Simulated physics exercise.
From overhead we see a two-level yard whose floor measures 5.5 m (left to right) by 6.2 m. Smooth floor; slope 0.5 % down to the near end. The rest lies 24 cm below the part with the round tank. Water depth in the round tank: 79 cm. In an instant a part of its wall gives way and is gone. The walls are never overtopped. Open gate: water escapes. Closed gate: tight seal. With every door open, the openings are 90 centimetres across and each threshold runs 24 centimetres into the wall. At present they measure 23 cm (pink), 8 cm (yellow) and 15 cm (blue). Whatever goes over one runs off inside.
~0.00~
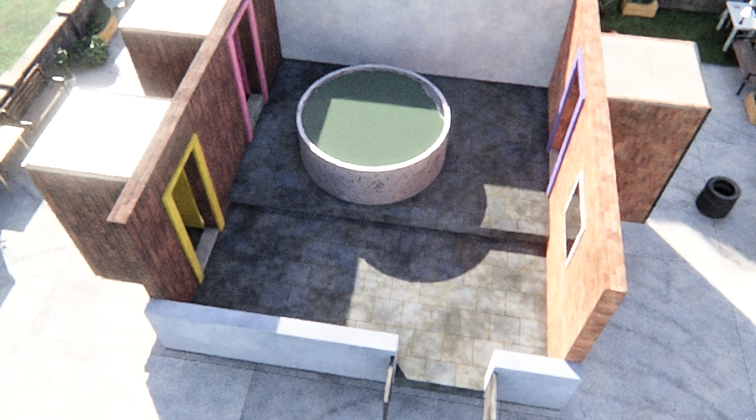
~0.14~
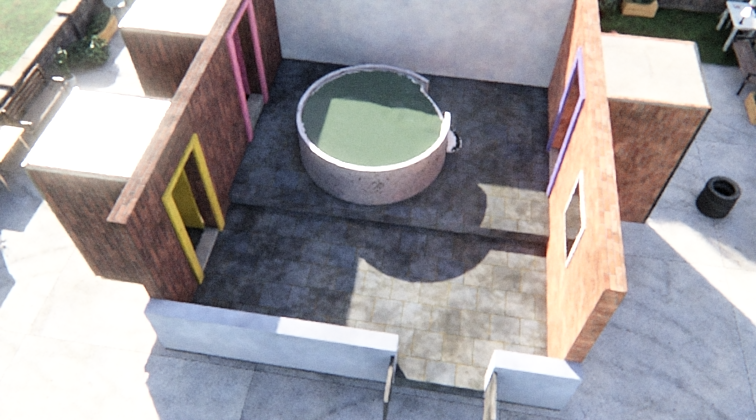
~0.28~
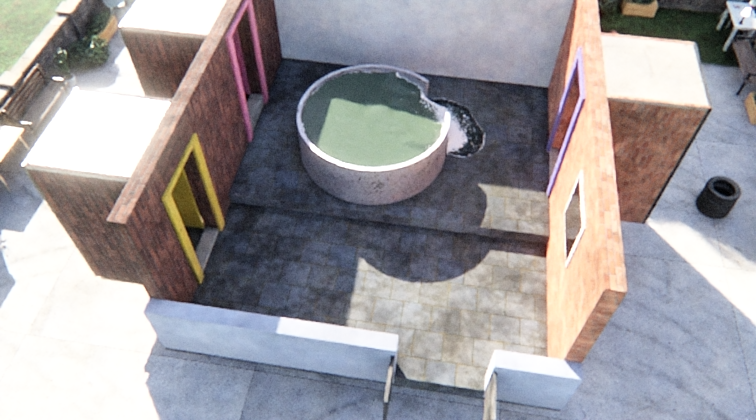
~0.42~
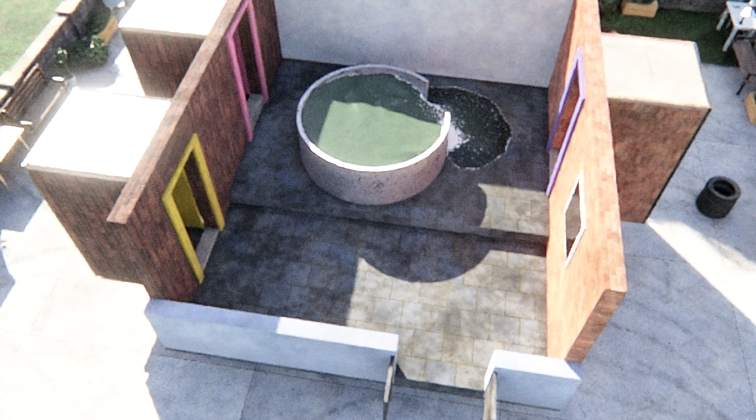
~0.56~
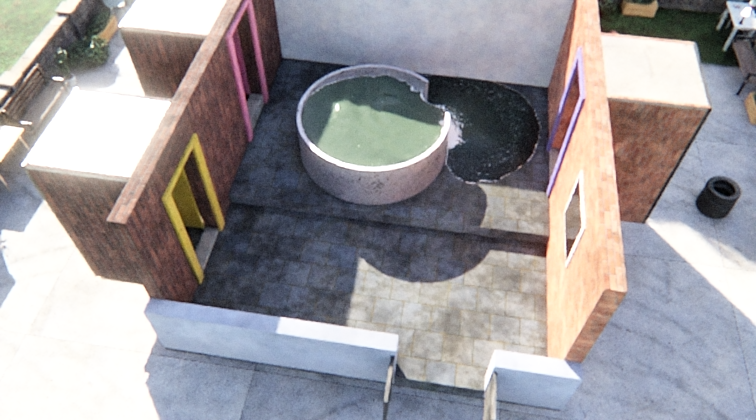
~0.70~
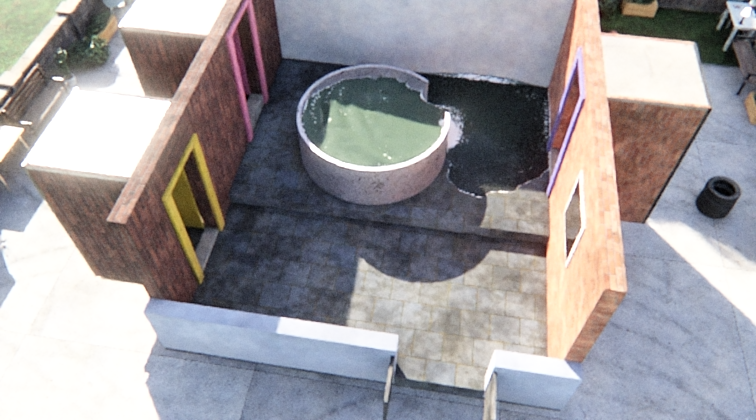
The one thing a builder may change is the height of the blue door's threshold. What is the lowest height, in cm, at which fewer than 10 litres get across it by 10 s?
25 cm.
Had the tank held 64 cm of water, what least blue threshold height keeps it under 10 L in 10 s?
The step would need to be some 20 cm high.
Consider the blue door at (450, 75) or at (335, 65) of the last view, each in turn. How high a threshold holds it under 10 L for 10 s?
You'd want roughly 27 cm there first, then roughly 11.0 cm.
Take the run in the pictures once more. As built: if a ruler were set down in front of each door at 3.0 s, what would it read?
Depths in cm: Pink 0, yellow 0, blue 24.
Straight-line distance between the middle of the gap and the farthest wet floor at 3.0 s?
Front distance: Approx. 5.0 m.
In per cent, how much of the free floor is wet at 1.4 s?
About 20 per cent.
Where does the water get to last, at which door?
The last one is the yellow door.
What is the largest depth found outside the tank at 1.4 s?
58 cm.
After 1.4 s water covers 20 % of the floor, deepest (58 cm) near (544, 89); 23 cm at the blue door, 3 litres in over its 15 cm threshold.
After 3.0 s water covers 45 % of the floor, deepest (36 cm) near (488, 113); 24 cm at the blue door, 52 litres in over its 15 cm threshold.
After 10.0 s water covers 95 % of the floor, deepest (18 cm) near (322, 349); 11 cm at the blue door, 112 litres in over its 15 cm threshold.
At the blue door as built, the water arrived by 0.8 s and peaked near 25 cm at 2.4 s.
Run again over the same 10 s with other heights there, 22 litres in over 22.5 cm, 1 litre over 30 cm. The limit of 10 litres is kept from about 25 cm up.
